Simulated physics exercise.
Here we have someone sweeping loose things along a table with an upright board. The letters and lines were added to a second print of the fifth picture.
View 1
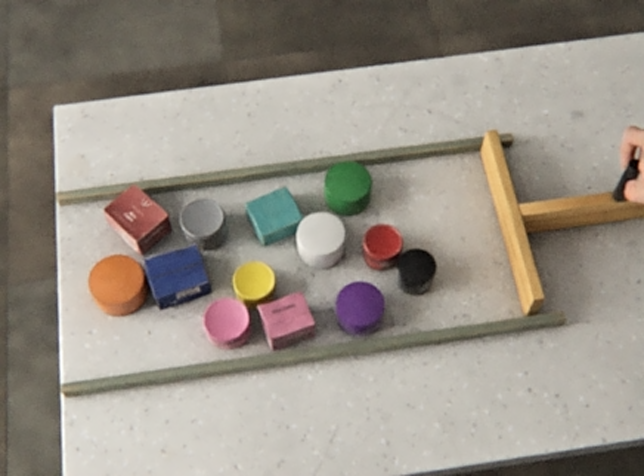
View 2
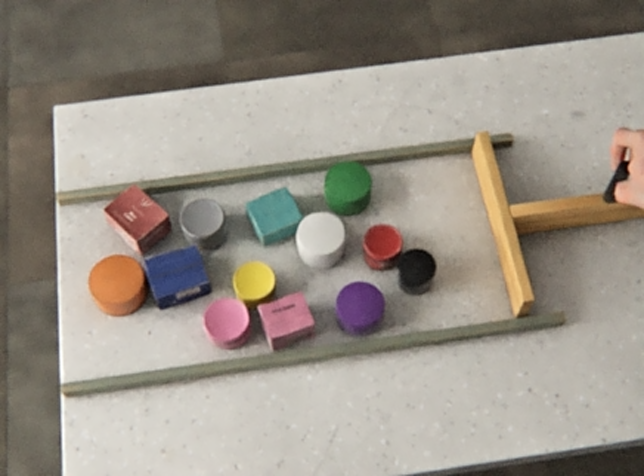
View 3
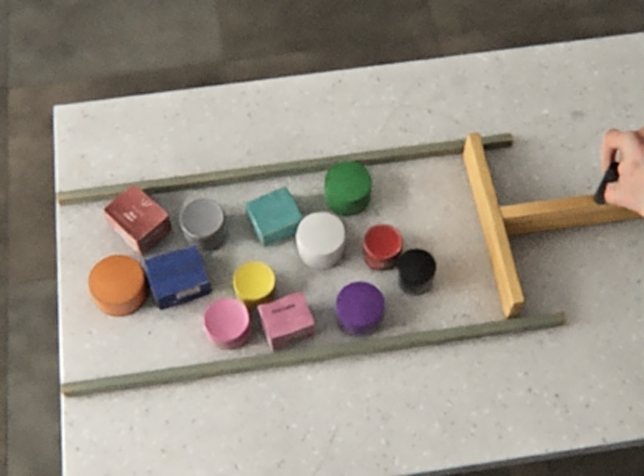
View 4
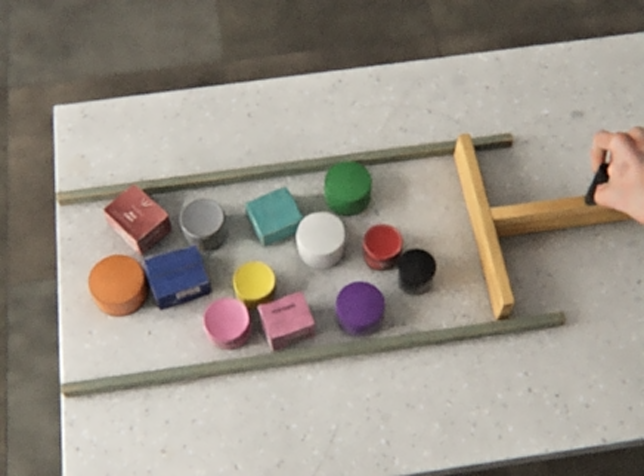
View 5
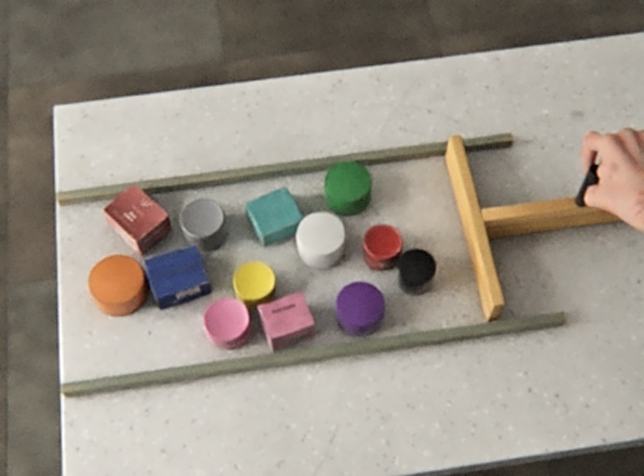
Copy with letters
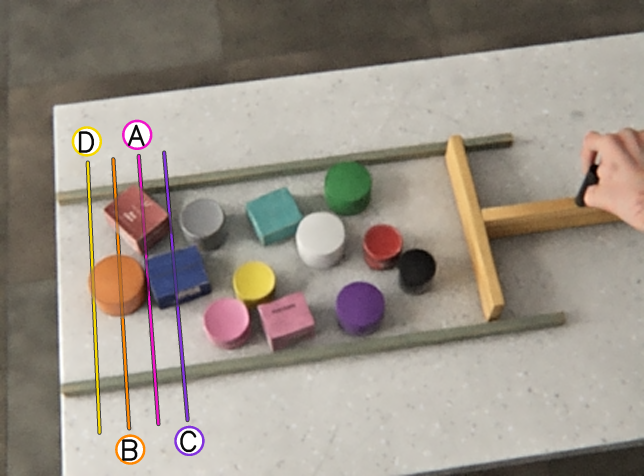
A wooden T-shaped board, its handle held by a hand at the right, slides a short way left between two rails on a speckled table, while the colourful jars, tins and small boxes to its left stay still.
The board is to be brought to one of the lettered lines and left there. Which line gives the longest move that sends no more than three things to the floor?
No fourth one falls up to C.
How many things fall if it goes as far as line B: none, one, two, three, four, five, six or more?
By then, six or more.
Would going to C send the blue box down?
No.
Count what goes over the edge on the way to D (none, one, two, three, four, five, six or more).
Six or more.
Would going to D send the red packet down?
By then, yes.
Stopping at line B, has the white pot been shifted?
Yes.
On the marked copy, A at (148, 280); B at (121, 284); C at (175, 277); D at (93, 288).
Taking C. A third of the way, board (369, 230); purple pot (337, 320); green tin (328, 191).
Two thirds of the way, board (259, 245); orange tin (97, 291); red packet (119, 219).
When it is over, board (175, 257); orange tin over the edge; red packet over the edge; two fallen.
As for the rest, A drops five; B drops eight; D drops nine.
